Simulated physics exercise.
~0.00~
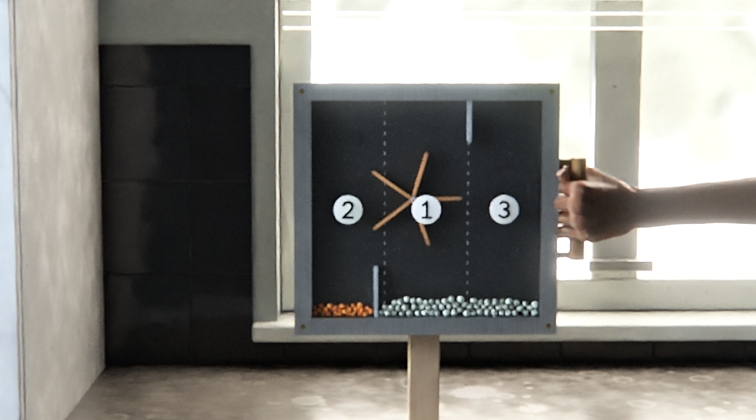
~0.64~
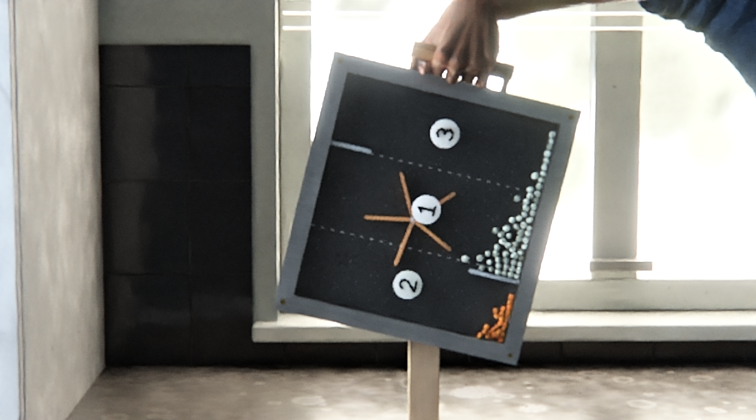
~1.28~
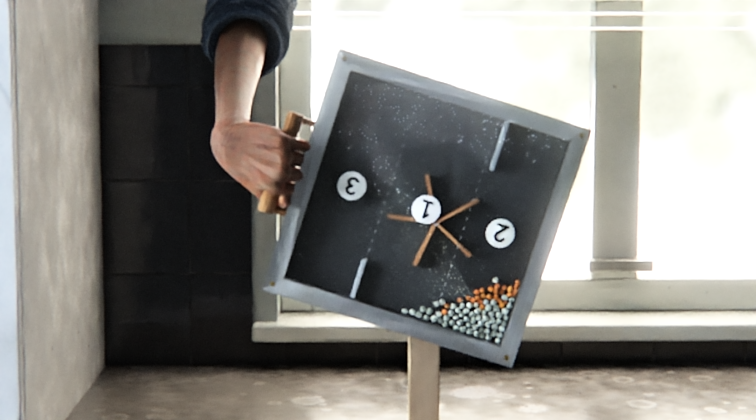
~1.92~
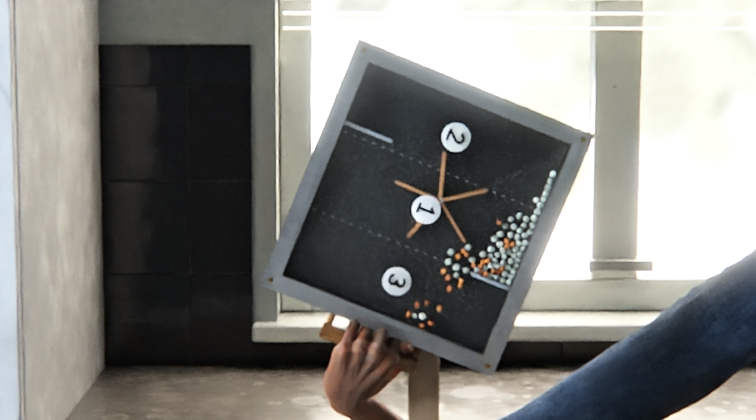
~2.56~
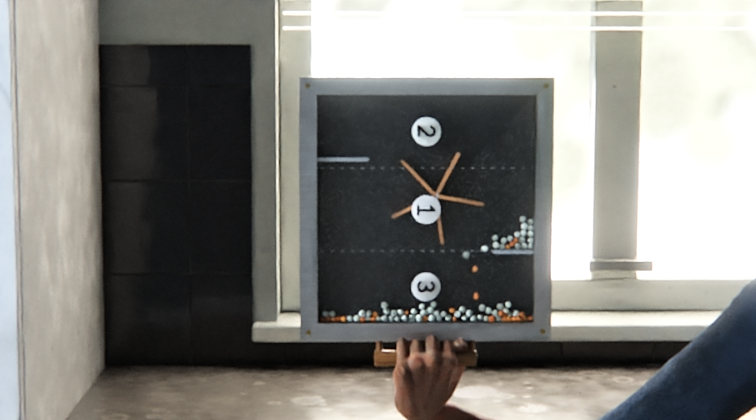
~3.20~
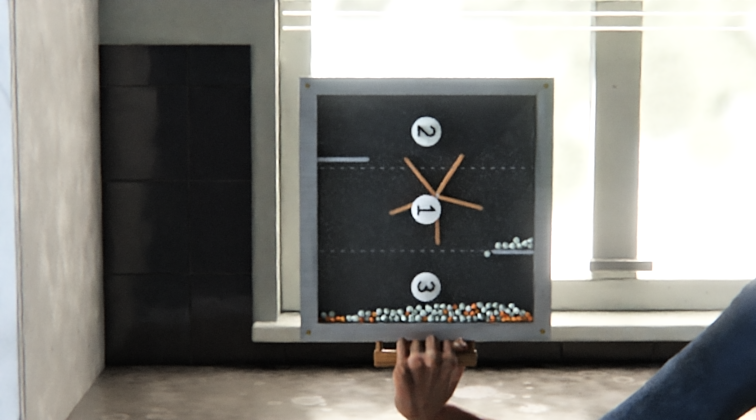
White and smaller orange balls in a flat, clear-fronted box tumbled and mixed as a hand turned it anticlockwise by its handle past upside down, finally spilling mostly into the bottom strip, with a few white ones left on a ledge at right.
